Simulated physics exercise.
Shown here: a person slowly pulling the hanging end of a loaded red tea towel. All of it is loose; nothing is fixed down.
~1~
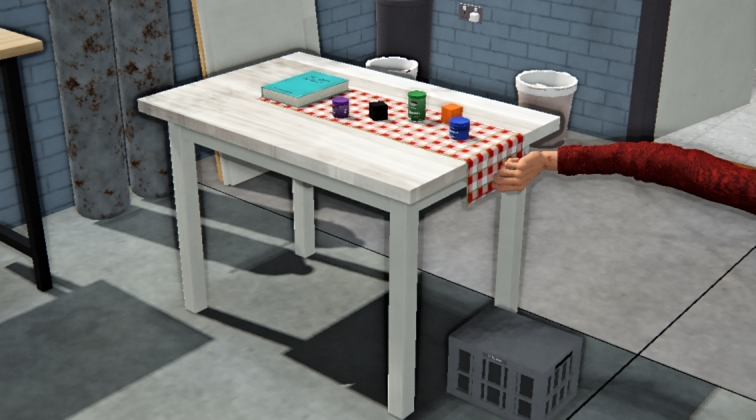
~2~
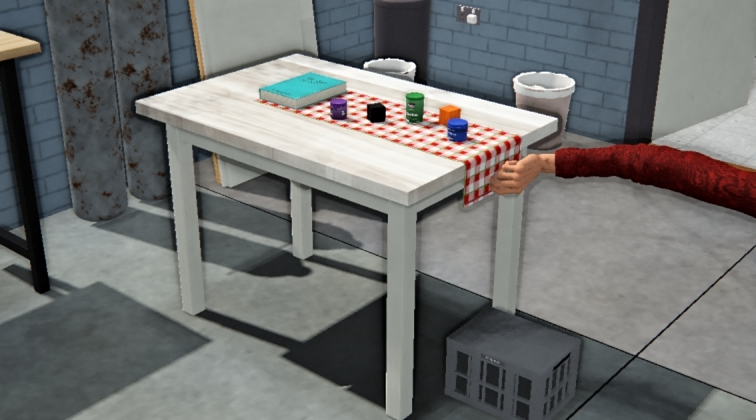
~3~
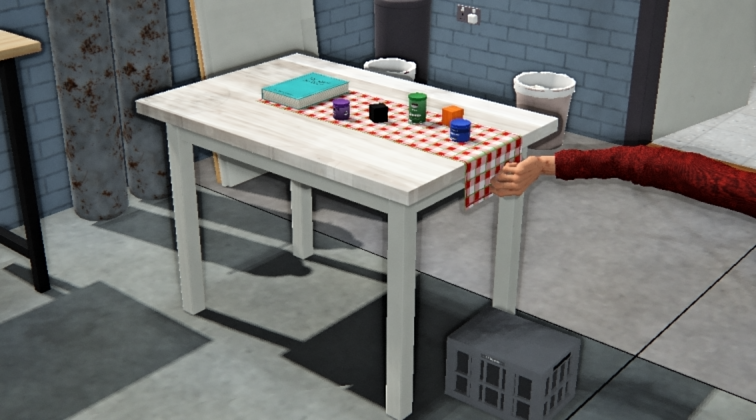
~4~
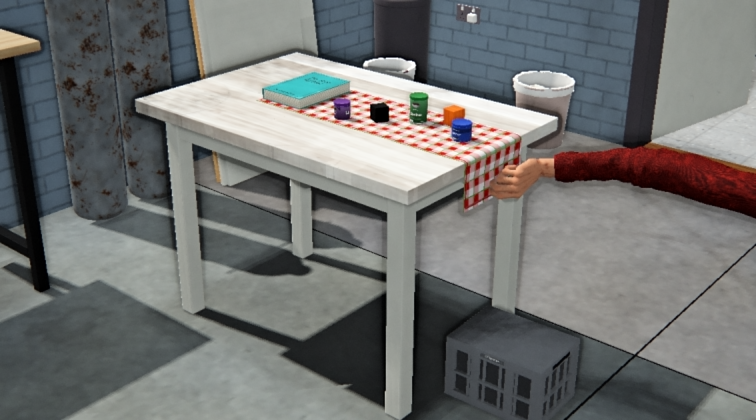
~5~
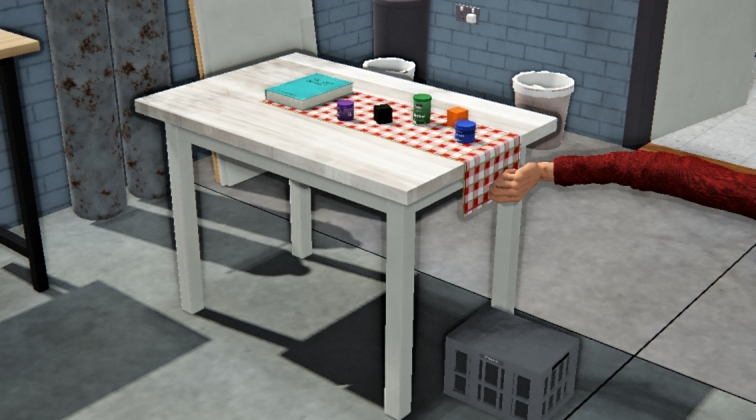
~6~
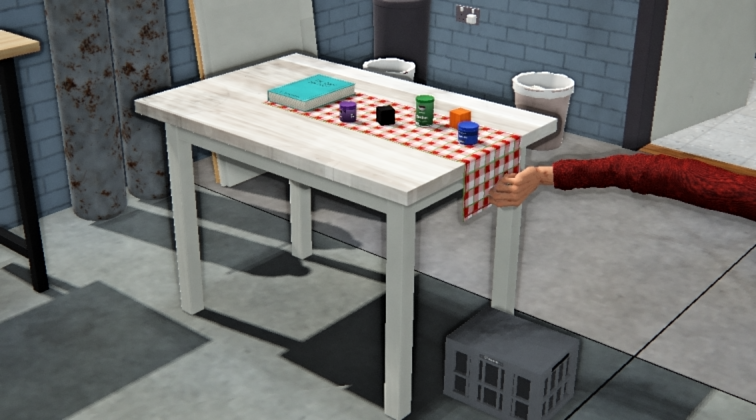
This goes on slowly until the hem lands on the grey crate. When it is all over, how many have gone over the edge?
By the end, four have gone over.
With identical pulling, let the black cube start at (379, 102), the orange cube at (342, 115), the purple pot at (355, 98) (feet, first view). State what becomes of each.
Record - black cube retained; orange cube retained; purple pot retained.
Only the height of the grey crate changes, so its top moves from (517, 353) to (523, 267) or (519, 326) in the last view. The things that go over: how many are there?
First height: 1; second height: 3.
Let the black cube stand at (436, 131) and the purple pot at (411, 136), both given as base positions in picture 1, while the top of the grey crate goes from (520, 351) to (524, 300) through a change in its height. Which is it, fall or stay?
The black cube ends up off the top and the purple pot ends up off the top.
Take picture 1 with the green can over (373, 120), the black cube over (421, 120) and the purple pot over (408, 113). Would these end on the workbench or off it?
Note: Green can lost; black cube lost; purple pot lost.
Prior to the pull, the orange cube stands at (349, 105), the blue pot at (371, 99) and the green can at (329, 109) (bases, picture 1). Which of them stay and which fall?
Start with the orange cube, which is kept; next the blue pot, which is kept; last the green can, which is kept.
Soon after, hem near (489, 270); blue pot and orange cube gone.
Then, hem on the crate; blue pot, orange cube, green can and black cube gone.
At rest, hem on the crate; blue pot, orange cube, green can and black cube gone. It carries off four.
